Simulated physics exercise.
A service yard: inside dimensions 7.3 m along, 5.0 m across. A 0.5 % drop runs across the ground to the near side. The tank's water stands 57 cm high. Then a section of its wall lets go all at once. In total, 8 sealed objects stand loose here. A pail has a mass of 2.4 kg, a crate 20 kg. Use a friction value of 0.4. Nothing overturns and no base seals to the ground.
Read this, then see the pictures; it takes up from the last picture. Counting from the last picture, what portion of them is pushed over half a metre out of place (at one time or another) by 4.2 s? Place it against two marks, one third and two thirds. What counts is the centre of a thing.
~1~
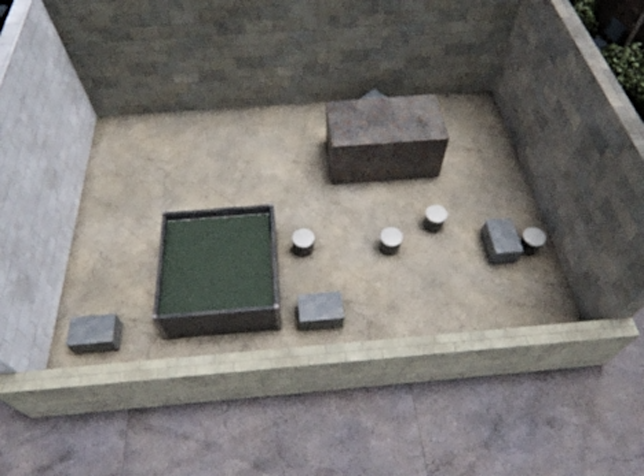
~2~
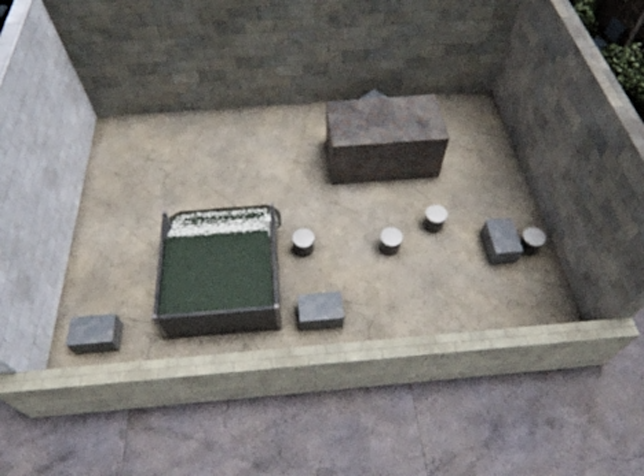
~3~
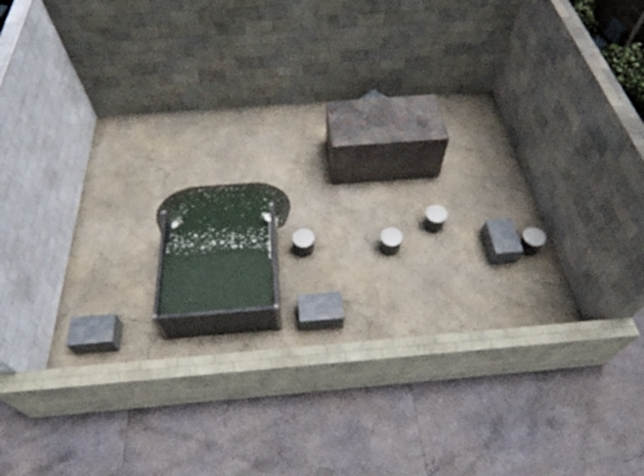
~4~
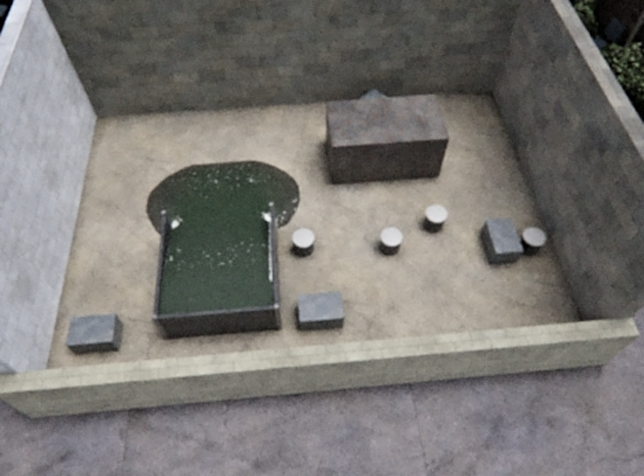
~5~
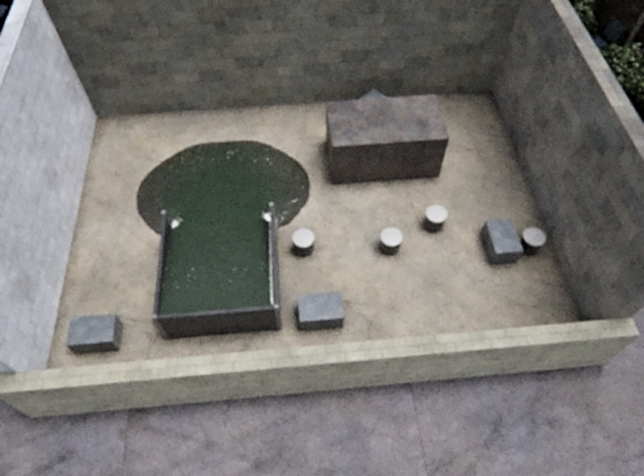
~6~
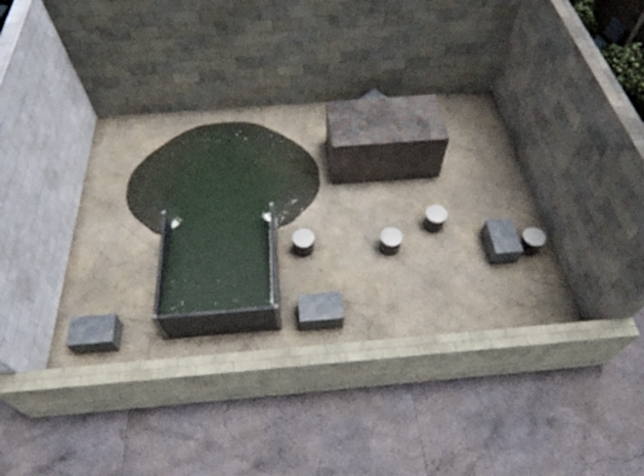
Well under half, in fact below a third.
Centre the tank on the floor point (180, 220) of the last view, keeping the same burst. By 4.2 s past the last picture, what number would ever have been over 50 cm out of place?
The answer would then be 3.
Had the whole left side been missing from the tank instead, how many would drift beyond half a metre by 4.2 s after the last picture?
Then it comes to 1 of them.
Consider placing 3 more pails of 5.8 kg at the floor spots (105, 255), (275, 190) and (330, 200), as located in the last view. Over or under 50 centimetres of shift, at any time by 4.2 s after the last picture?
Answers in order are crosses the line, crosses the line and does not cross.
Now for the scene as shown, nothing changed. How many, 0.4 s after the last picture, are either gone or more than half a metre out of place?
At that moment it comes to 0.
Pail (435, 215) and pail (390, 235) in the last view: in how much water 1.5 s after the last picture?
About 0 and 0 cm.
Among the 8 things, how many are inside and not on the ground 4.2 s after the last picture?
The number is 0.
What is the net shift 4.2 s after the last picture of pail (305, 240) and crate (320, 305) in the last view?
Respectively, 0 centimetres and 0 centimetres.
Then, 0.4 s after the last picture 0 of 8 are over 50 cm from their spots; 0 afloat.
Then, 1.5 s after the last picture 0 of 8 are over 50 cm from their spots; 0 afloat.
Then, 2.8 s after the last picture 1 of 8 are over 50 cm from their spots; 0 afloat.
Then, 4.2 s after the last picture 1 of 8 are over 50 cm from their spots, and 1 have been at some point; 0 afloat.
